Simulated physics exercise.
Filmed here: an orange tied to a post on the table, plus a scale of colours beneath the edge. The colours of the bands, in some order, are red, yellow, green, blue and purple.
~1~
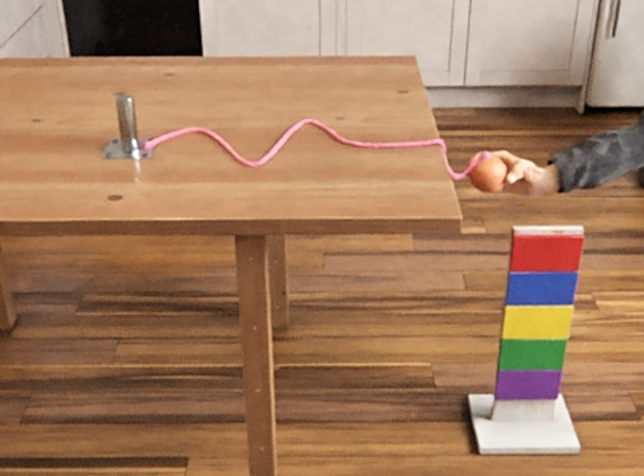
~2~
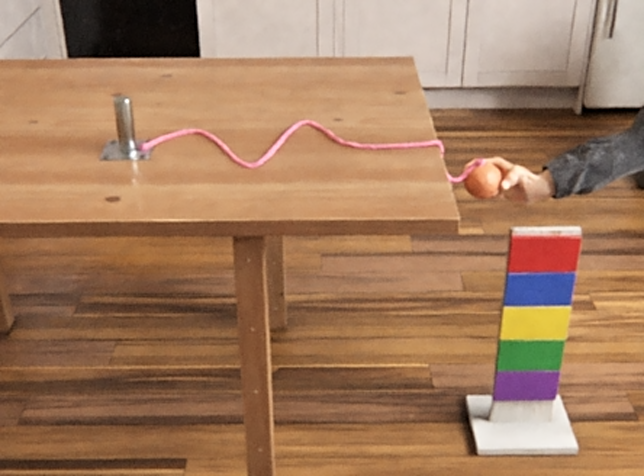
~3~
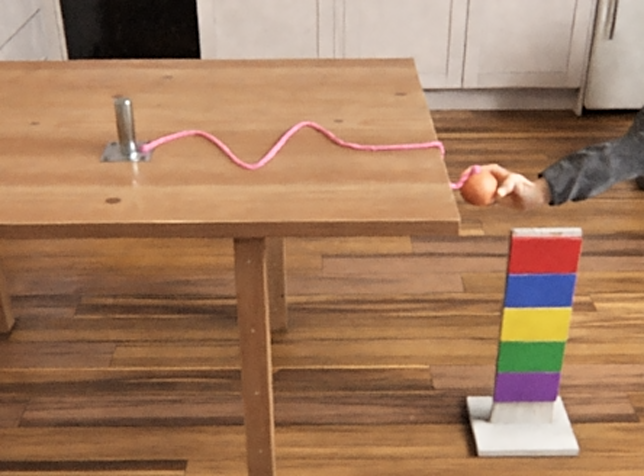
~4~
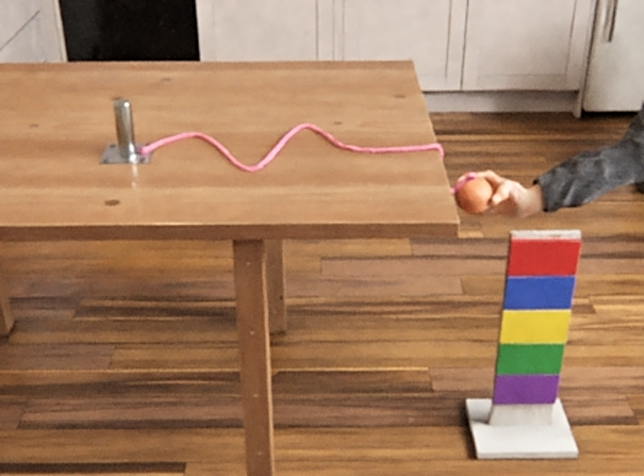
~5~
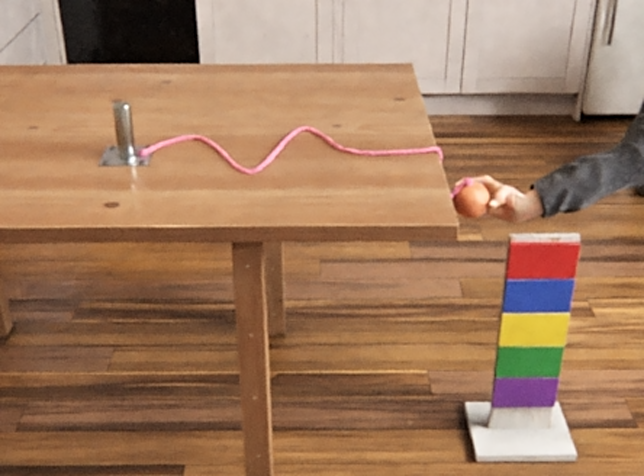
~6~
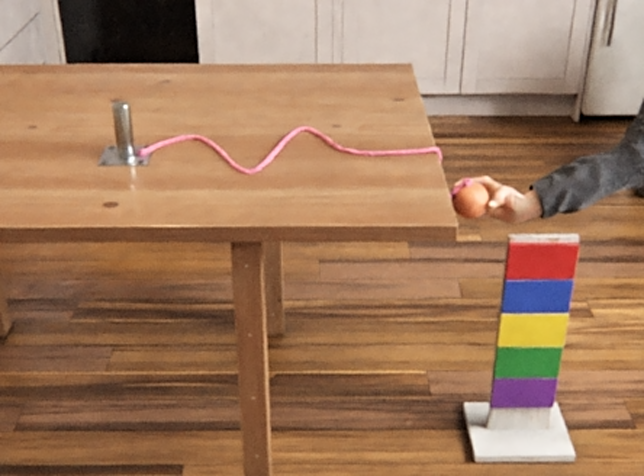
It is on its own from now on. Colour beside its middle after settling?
Green.
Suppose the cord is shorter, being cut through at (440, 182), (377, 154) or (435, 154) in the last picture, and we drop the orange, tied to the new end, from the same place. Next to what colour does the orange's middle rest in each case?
Taking the cuts in order: Yellow, then red, then blue.
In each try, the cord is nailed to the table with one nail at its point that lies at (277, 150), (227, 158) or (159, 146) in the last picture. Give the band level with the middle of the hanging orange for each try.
For the first place it's blue, for the second yellow, and for the third green.
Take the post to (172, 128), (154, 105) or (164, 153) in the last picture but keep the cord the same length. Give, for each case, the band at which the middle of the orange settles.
First try: Purple; second try: Green; third try: Purple.
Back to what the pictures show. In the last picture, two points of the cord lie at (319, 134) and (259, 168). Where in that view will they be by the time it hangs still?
About (436, 170), and the other about (329, 150).
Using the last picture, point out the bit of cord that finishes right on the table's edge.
Approx. (305, 129).
Soon after, orange near (401, 362); level with green.
After that, orange near (429, 363); level with green.
In the end, orange near (418, 368); level with green. Its middle rests at the green band.
